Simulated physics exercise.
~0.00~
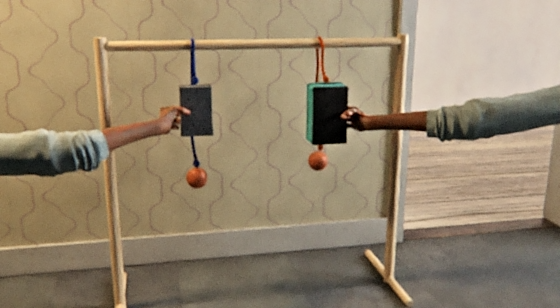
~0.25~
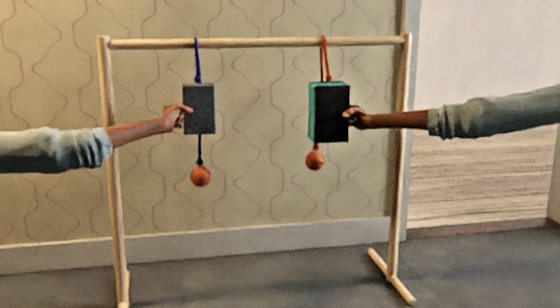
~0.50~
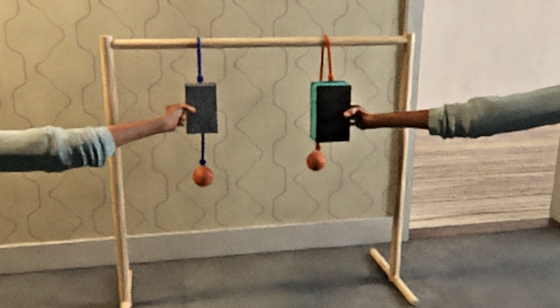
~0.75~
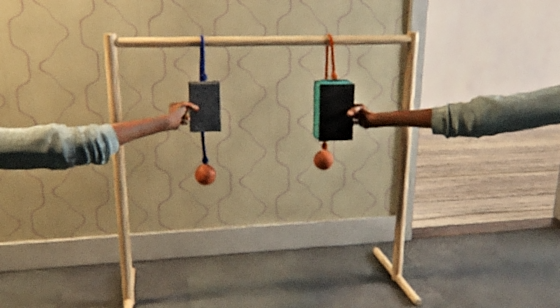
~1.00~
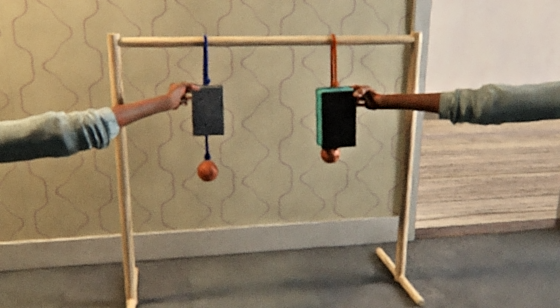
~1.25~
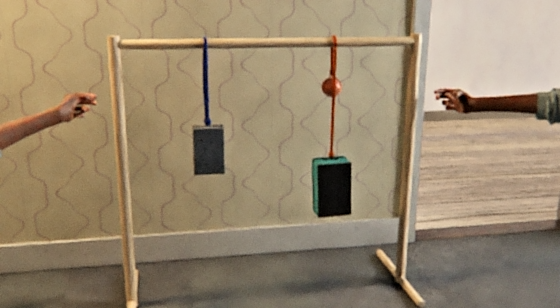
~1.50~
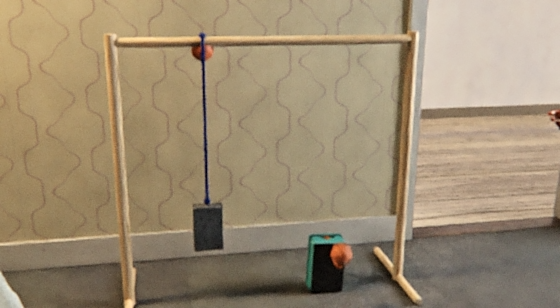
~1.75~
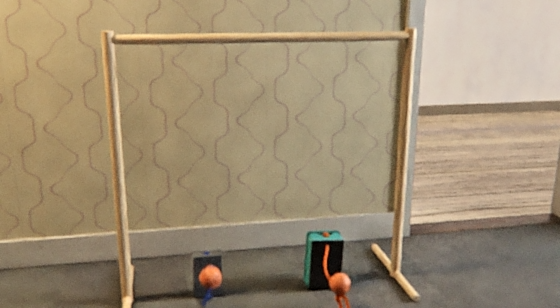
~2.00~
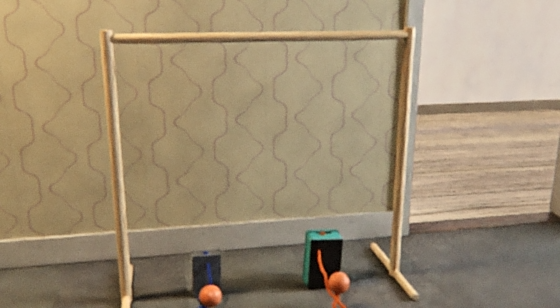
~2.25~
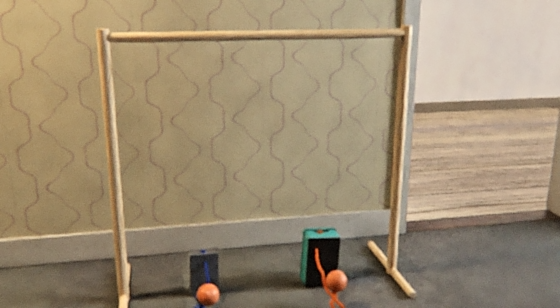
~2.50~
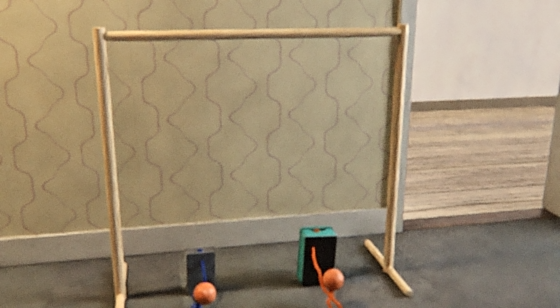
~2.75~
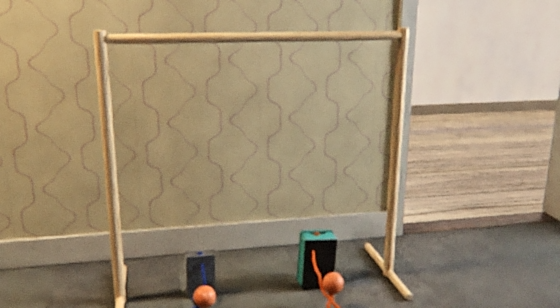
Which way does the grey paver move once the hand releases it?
It moves down, dropping from near the rail until it rests on the floor.
